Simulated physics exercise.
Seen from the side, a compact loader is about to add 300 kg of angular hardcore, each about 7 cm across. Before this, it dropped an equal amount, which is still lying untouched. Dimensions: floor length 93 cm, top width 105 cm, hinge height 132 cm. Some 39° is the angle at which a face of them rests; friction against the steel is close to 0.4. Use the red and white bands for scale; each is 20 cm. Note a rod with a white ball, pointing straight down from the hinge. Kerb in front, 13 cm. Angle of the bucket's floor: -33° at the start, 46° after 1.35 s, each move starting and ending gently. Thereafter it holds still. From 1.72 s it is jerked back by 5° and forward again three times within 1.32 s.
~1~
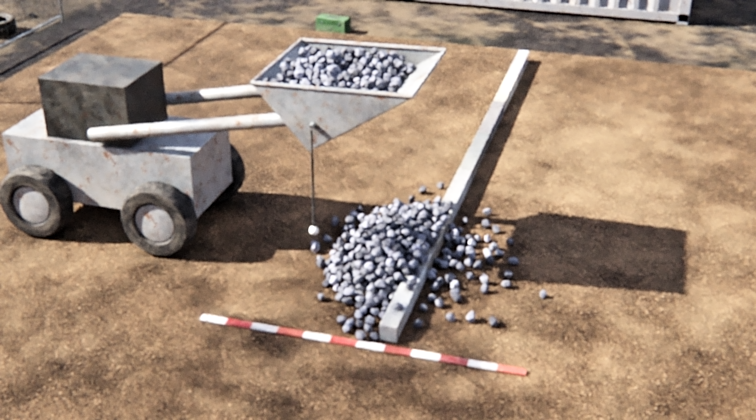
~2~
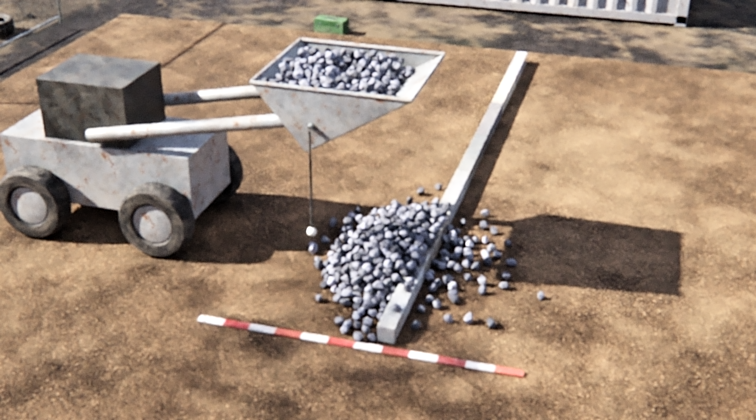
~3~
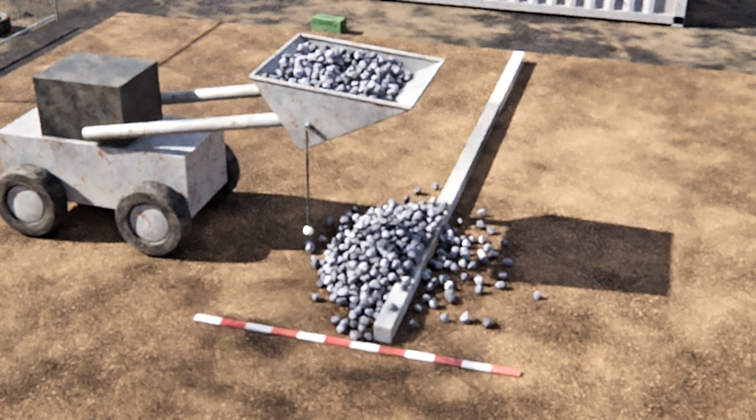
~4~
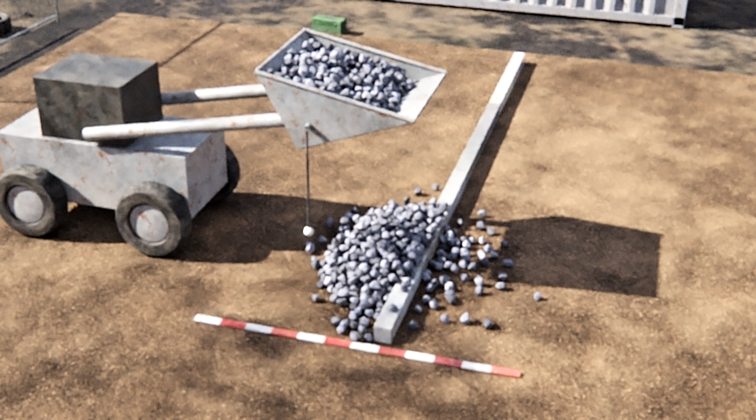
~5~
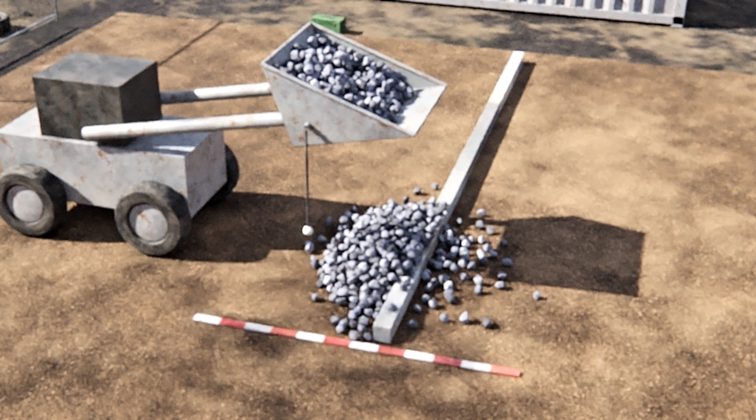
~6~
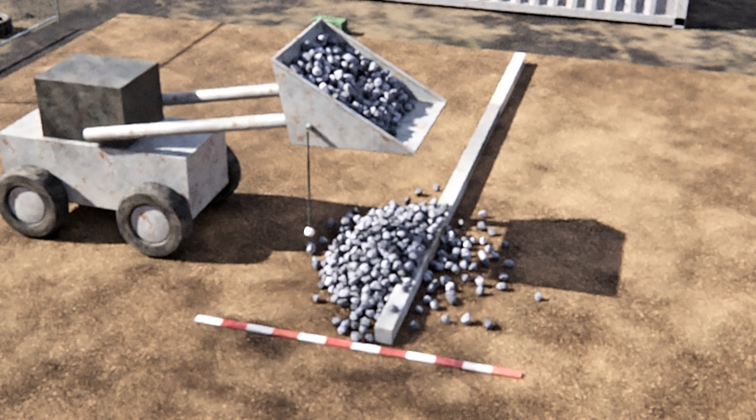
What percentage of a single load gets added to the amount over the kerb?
76 %.
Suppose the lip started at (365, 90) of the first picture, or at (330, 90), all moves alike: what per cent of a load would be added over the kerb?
I'd guess close to 20 per cent first and close to 0 per cent second.
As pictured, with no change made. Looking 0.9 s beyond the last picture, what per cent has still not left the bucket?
Reading: Near 45 % of the load.
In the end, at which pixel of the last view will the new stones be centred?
They settle centred around (455, 260).
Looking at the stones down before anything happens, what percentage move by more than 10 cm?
I'd say roughly 5 per cent of them.
Then, 0.4 s after the last picture the floor is at 34°; in per cent of one load, 100 in the bucket, 90 on this side of the kerb, 10 over the kerb; the foremost stones are at (503, 279).
Then, 0.9 s after the last picture the floor is at 46°; in per cent of one load, 44 in the bucket, 138 on this side of the kerb, 17 over the kerb; the foremost stones are at (503, 279).
Then, 2.9 s after the last picture the floor is at 46°; in per cent of one load, 0 in the bucket, 114 on this side of the kerb, 86 over the kerb; the foremost stones are at (574, 278).
Then, 5.5 s after the last picture the floor is at 46°; in per cent of one load, 0 in the bucket, 114 on this side of the kerb, 86 over the kerb; the foremost stones are at (574, 278). Net gain over the kerb, 76.
